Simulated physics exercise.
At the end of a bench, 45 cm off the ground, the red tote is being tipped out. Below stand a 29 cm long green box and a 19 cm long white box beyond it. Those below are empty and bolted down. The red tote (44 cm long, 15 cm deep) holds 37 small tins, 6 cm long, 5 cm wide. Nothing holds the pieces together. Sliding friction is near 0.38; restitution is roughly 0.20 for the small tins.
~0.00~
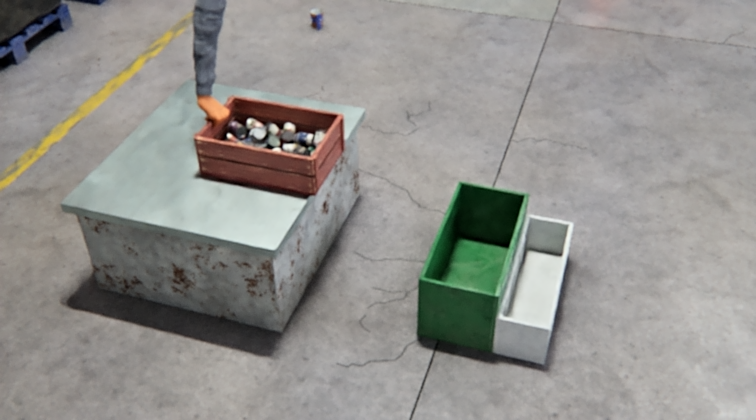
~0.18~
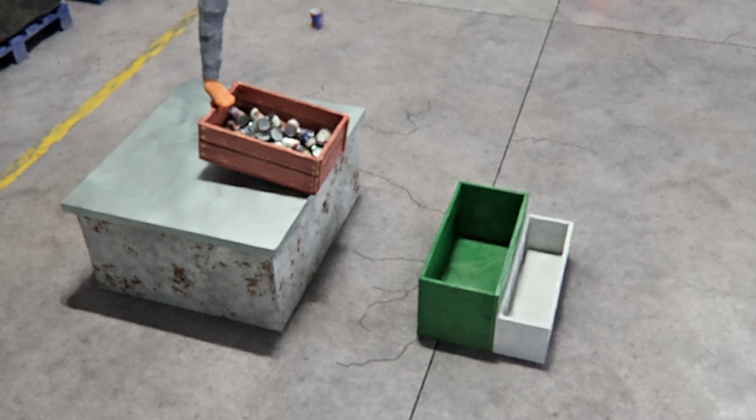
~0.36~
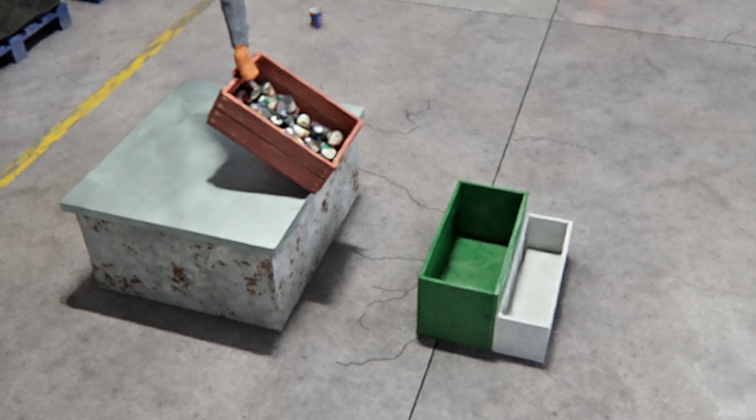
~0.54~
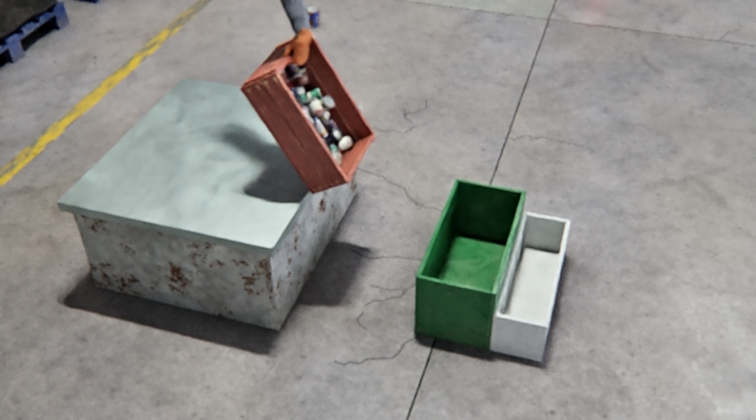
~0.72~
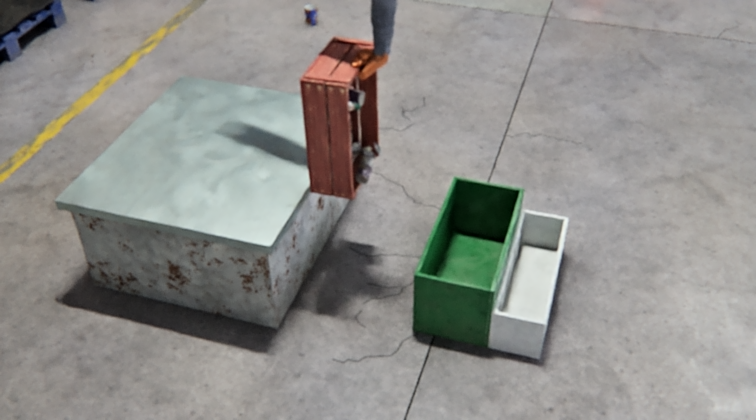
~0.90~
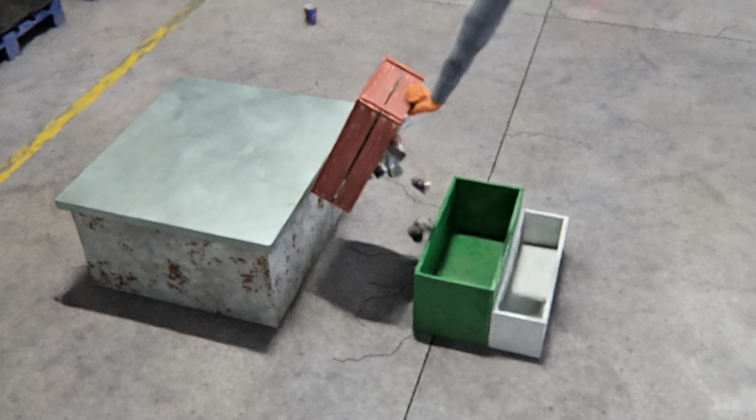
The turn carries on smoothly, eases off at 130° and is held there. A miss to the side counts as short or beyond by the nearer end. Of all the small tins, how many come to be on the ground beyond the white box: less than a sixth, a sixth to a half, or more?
Ending on the ground beyond the white box: Under a sixth of them.
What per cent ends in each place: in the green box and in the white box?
Roughly 10 and 0 per cent.
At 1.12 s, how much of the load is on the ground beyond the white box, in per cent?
Some 0 per cent by then.
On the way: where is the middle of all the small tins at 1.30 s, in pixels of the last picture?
At about (405, 257).
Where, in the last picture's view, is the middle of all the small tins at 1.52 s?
At about (406, 262).
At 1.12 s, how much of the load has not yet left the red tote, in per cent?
About 20 per cent.
After 1.00 s, tilt 124°; 17 still in the red tote, 3 on the ground short of the green box and 17 in the air.
After 1.12 s, tilt 130°; 7 still in the red tote, 2 in the green box, 10 on the ground short of the green box and 18 in the air.
After 1.30 s, tilt 130°; 3 in the green box, 25 on the ground short of the green box and 9 in the air.
When it is over (at 1.52 s), 3 in the green box and 34 on the ground short of the green box. Asked share, 0 of 37, 0 per cent.
